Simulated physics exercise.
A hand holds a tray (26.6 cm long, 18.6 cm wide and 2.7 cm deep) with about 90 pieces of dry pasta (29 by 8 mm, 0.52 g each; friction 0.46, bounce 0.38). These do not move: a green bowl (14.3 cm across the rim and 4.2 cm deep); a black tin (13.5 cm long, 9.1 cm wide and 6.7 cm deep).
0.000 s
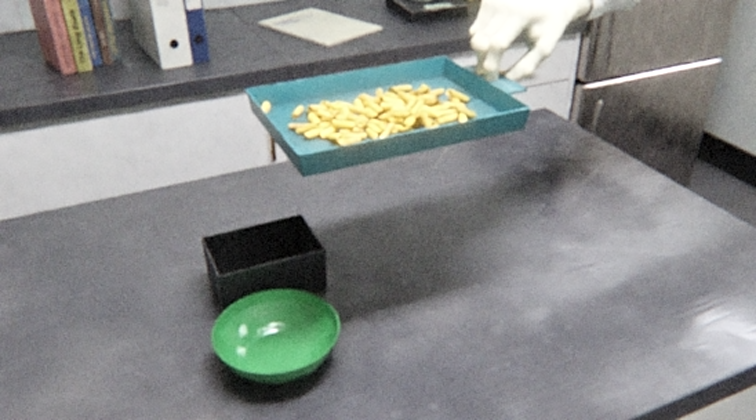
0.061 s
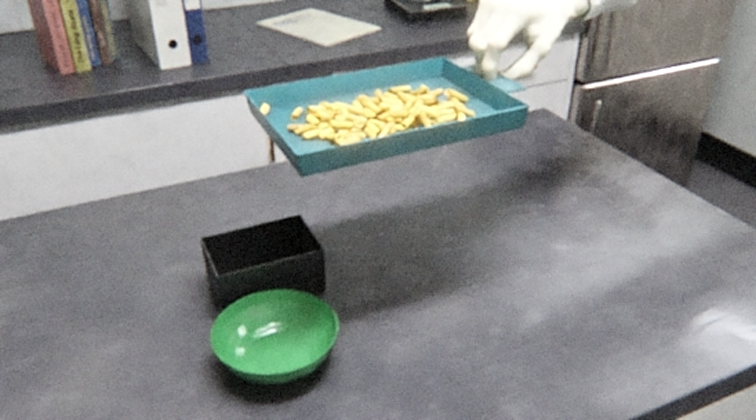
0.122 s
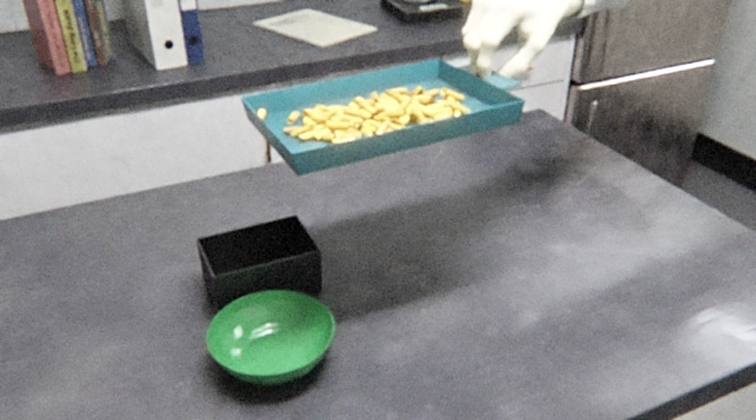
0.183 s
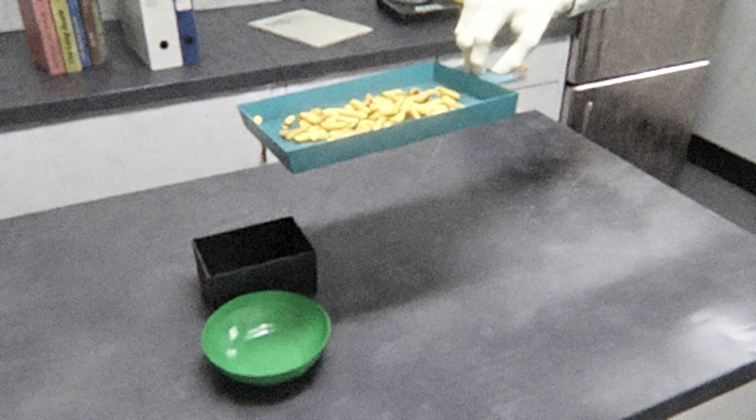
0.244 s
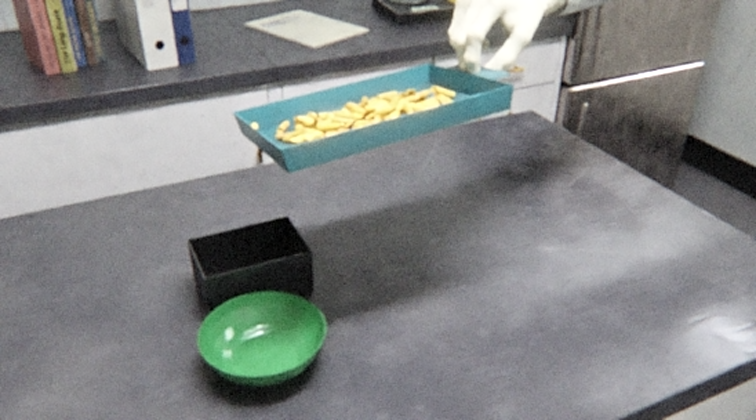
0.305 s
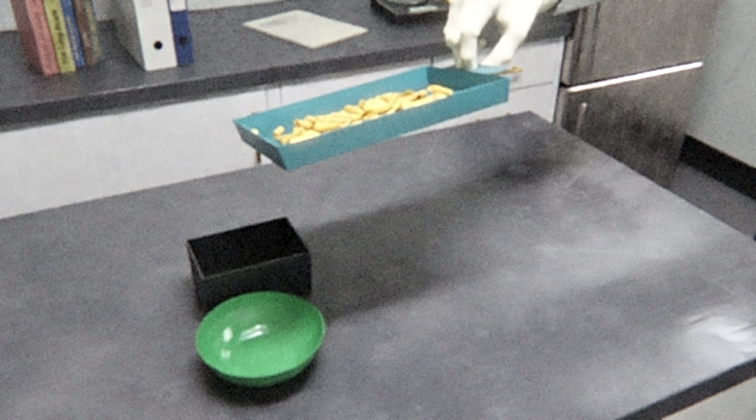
Teal tray of yellow pasta pieces, held by a pale hand, tilting gradually beyond a black tin and a green bowl.
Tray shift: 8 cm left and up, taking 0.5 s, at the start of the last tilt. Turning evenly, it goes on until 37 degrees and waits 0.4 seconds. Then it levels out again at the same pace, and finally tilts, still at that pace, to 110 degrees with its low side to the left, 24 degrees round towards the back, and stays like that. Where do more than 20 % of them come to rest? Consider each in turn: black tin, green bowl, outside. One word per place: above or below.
Black tin: Above. Green bowl: Below. Outside everything: Above.
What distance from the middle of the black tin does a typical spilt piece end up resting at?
That comes to some 10 cm from the centre.
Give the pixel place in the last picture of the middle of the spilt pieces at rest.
Roughly at pixel (325, 293).
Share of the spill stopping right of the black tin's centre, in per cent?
Some 80 per cent.
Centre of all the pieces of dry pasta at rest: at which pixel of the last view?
Near pixel (273, 287).
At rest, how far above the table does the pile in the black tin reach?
2.5 cm, roughly.
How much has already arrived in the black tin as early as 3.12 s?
By that time, around 5 percent of the load is there.
Then, at 1.39 s, tilt 24 degrees; tray 100 %; middle of all pieces on or above the table near (334, 123).
After 2.29 s, tilt 23 degrees; tray 100 %; middle of all pieces on or above the table near (276, 98).
After 3.12 s, tilt 74 degrees; tray 95 %, black tin 5 %; middle of all pieces on or above the table near (284, 161).
After 3.92 s, tilt 110 degrees; outside 35 %, black tin 60 %; middle of all pieces on or above the table near (276, 287).
At rest (4.6 s), green bowl 5 %, outside 35 %, tray 0 %, black tin 60 %.
